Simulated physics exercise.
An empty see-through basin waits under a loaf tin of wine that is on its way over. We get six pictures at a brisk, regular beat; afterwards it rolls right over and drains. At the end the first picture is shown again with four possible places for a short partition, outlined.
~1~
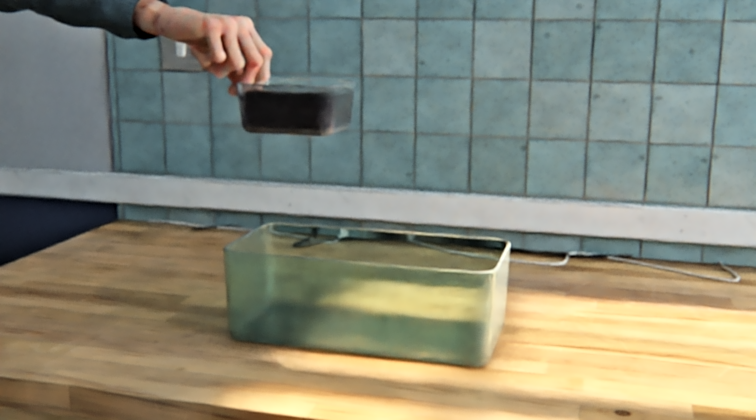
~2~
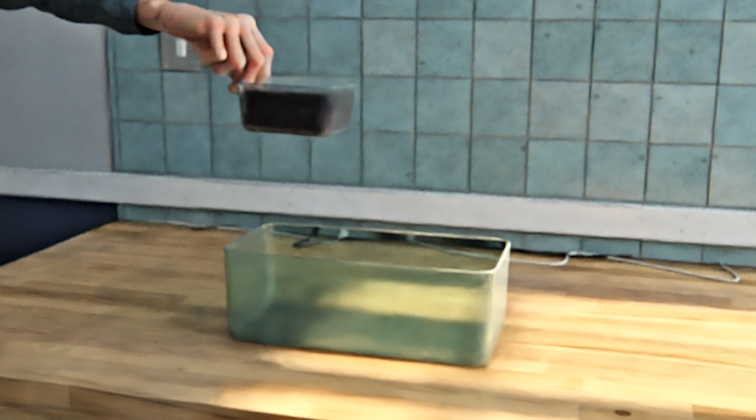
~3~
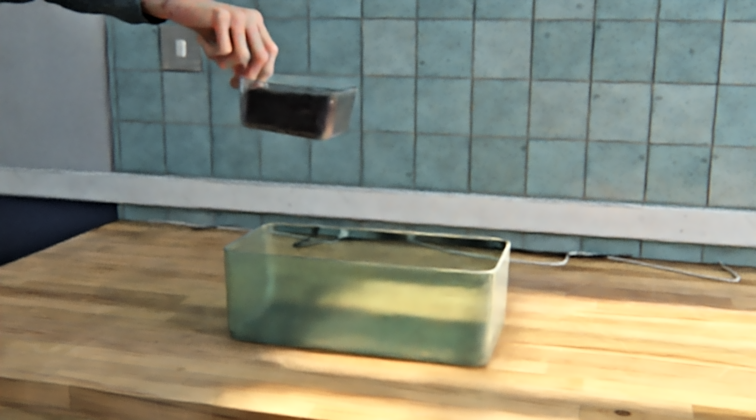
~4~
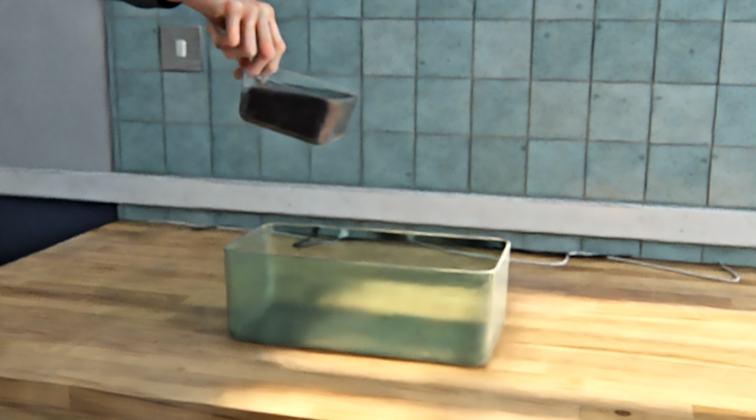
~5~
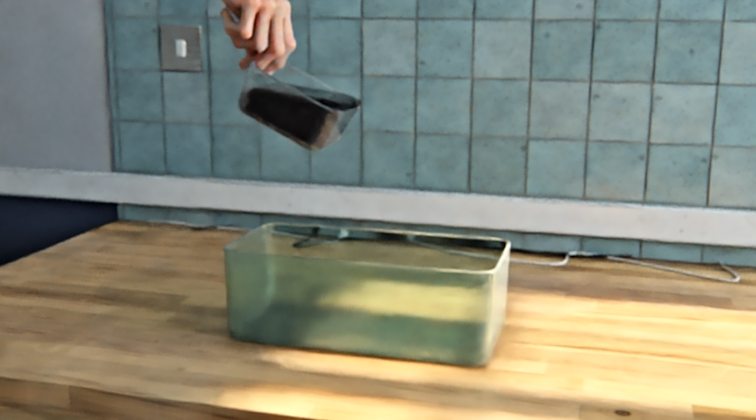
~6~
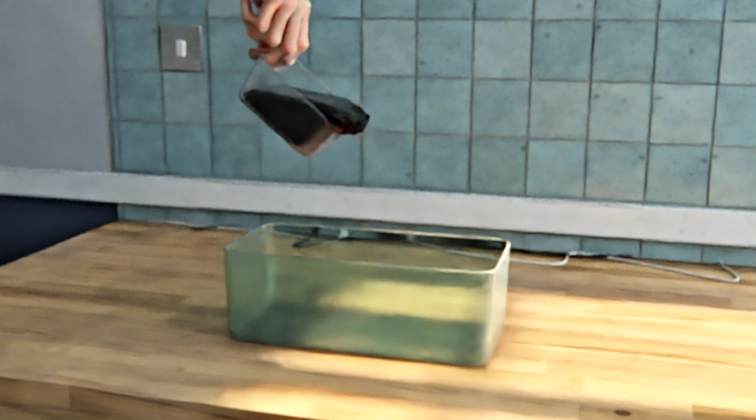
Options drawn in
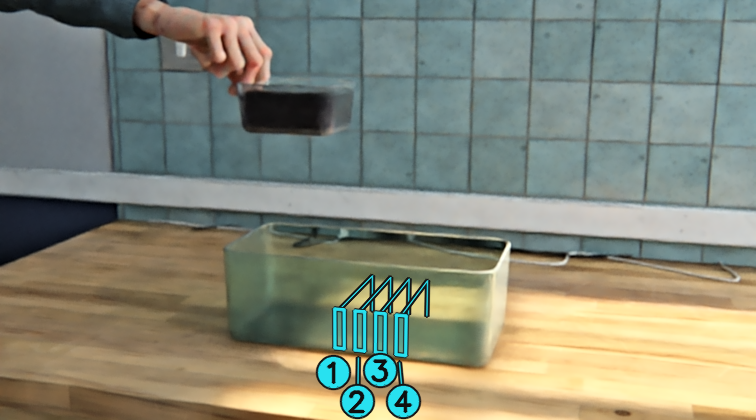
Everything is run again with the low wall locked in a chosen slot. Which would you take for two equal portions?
3 is best.
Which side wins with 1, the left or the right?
More ends on the right.
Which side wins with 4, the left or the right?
The left side.
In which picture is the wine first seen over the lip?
Picture 5.
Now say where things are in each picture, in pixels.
The first picture shows upright, lip at (344, 83); basin from (231, 336) to (491, 365); nothing has left yet.
The second picture shows upright, lip at (345, 85); nothing has left yet.
The third picture shows tipped about 7°, lip at (346, 90); nothing has left yet.
The fourth picture shows tipped about 16°, lip at (348, 97); nothing has left yet.
The fifth picture shows tipped about 27°, lip at (349, 108); wine is over the lip, down to (349, 108).
The sixth picture shows tipped about 39°, lip at (347, 120); wine is over the lip, down to (358, 132).
On the marked copy, 1 at (338, 355); 2 at (358, 357); 3 at (378, 360); 4 at (399, 362).
With 1, about 14 % ends left of the wall and 84 % right of it.
With 2, about 22 % ends left of the wall and 76 % right of it.
With 3, about 49 % ends left of the wall and 49 % right of it.
With 4, about 82 % ends left of the wall and 12 % right of it; 6 % is lost outside.
